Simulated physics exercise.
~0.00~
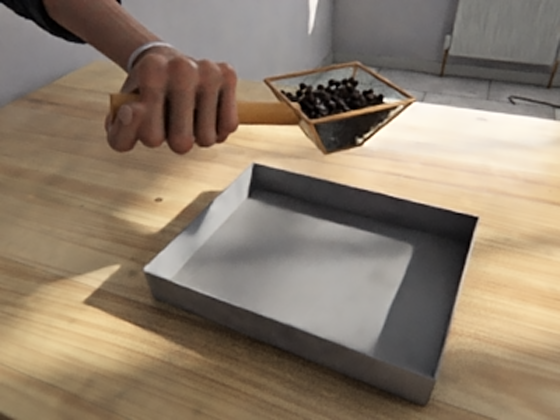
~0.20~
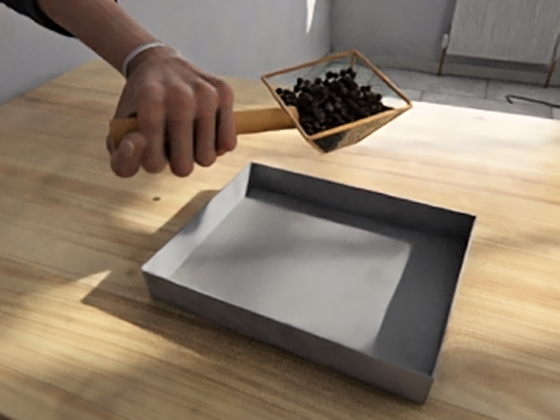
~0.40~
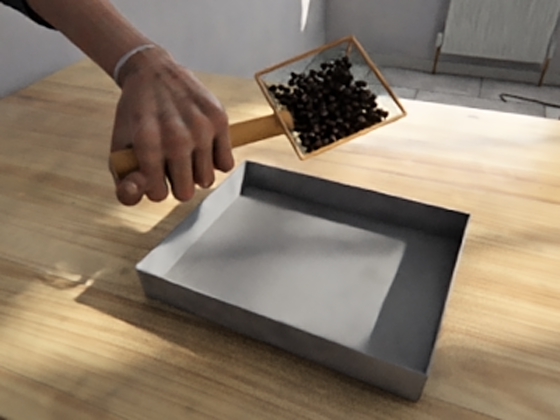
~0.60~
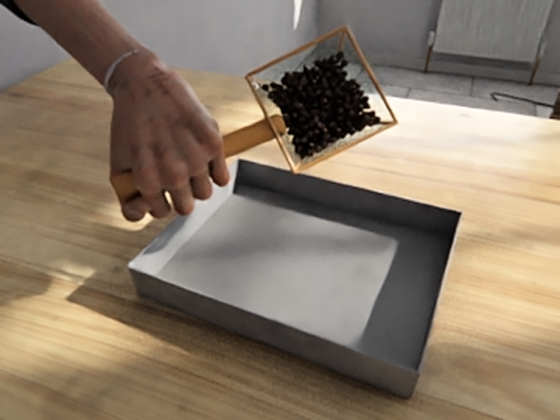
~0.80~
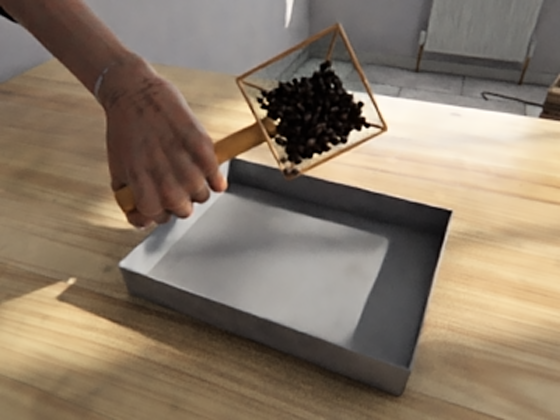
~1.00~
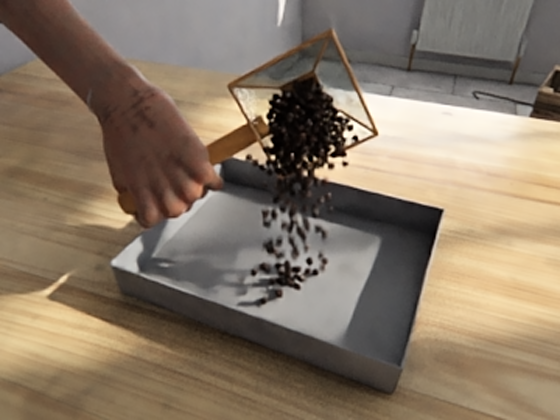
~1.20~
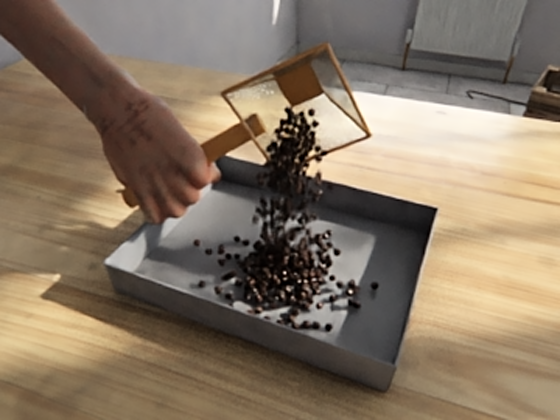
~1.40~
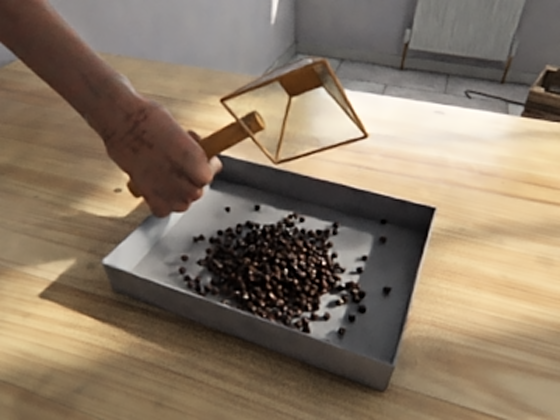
On a pale wooden table in a light grey room, seen from slightly above, a shallow grey metal tray sits in patches of sunlight. From the upper left, a hand grips the wooden handle of a clear-sided, copper-edged scoop filled with dark brown coffee beans. The hand steadily tips the scoop over the tray as the view drifts slightly right. The beans stay heaped inside at first, then spill over the edge in a thickening stream, scattering and piling up below. Finally the scoop hangs steeply tilted and empty above a loose mound of beans, with a few strays around it.
